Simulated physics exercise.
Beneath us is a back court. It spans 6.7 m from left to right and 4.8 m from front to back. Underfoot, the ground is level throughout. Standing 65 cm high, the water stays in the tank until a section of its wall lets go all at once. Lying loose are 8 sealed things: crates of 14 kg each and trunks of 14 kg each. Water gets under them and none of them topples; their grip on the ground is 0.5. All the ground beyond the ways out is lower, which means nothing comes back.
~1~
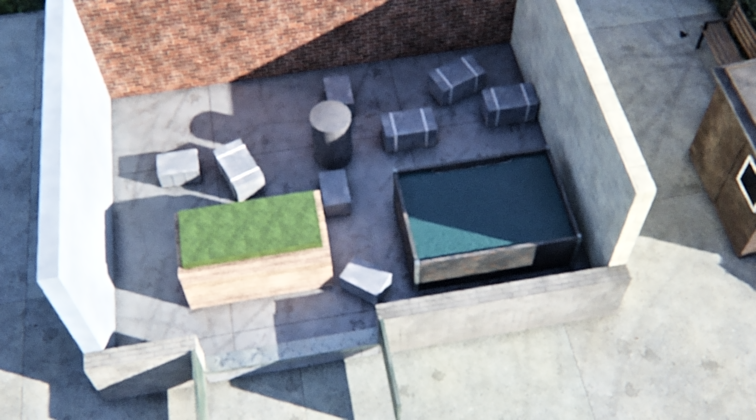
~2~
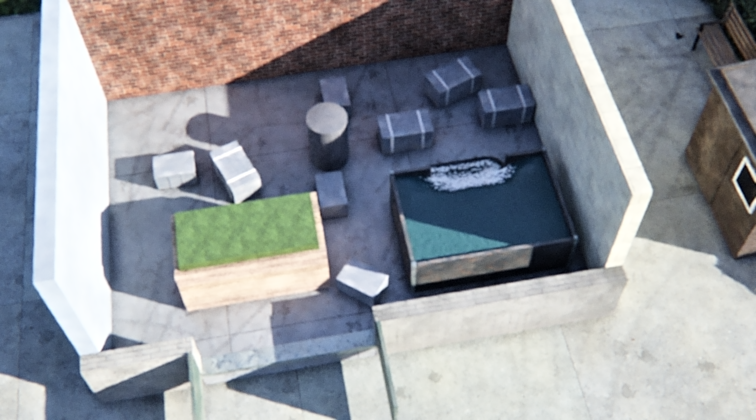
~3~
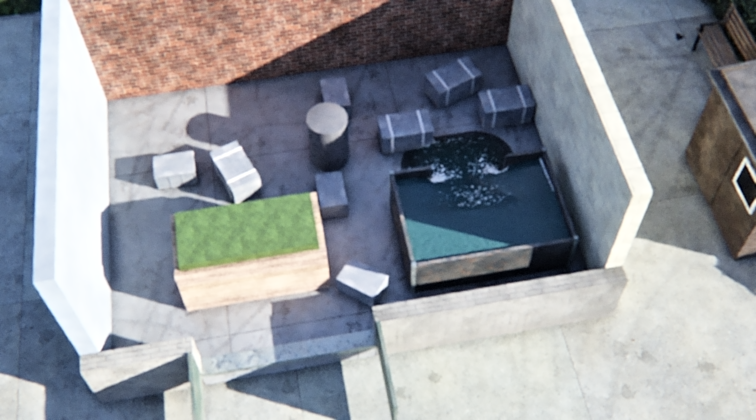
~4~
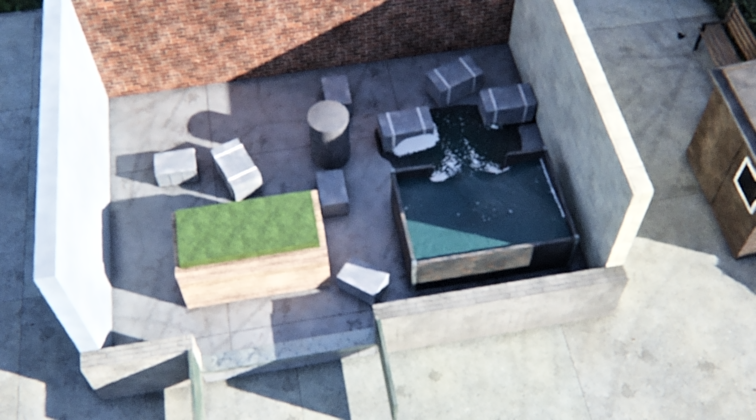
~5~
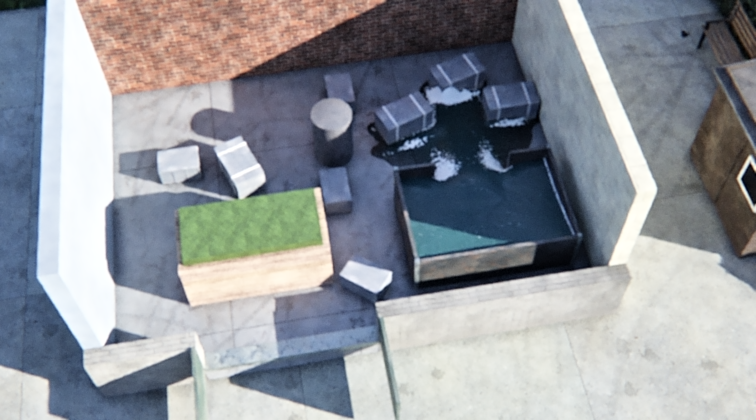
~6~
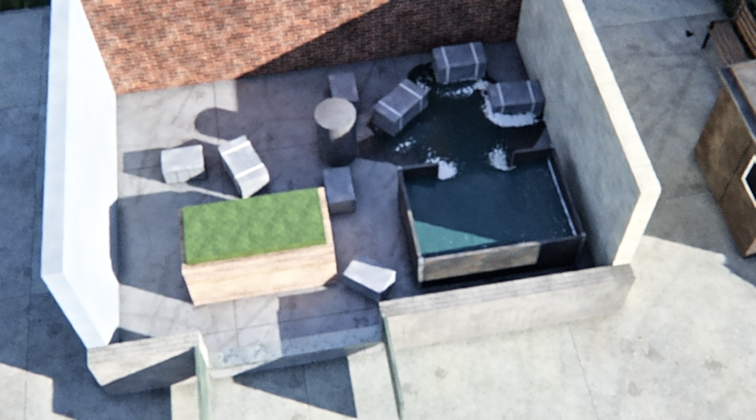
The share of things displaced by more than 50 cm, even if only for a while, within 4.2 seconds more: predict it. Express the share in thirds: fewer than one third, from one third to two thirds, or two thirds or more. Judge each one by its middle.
It ends in the top band.
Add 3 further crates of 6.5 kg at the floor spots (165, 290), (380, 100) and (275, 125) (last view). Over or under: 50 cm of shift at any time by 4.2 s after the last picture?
So it's stays below, then gets above, then gets above.
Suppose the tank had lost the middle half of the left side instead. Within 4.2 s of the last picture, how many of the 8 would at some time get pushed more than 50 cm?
Result: 5.
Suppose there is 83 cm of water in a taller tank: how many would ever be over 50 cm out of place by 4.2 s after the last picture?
Then it comes to 6.
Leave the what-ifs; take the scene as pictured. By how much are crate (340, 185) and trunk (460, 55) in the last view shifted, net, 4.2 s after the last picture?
In that order: 0 cm, 200 cm.
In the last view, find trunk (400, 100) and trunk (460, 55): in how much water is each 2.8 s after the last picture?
Close to 5 and 19 centimetres.
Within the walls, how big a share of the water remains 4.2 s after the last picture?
Roughly 100 percent.
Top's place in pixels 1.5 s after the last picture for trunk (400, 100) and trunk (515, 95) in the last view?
I'd say close to (315, 73) and close to (507, 56).
Then, 0.4 s after the last picture 2 of 8 are over 50 cm from their spots; 0 afloat.
Then, 1.5 s after the last picture 4 of 8 are over 50 cm from their spots; 3 afloat.
Then, 2.8 s after the last picture 3 of 8 are over 50 cm from their spots; 3 afloat.
Then, 4.2 s after the last picture 5 of 8 are over 50 cm from their spots, and 6 have been at some point; 5 afloat.
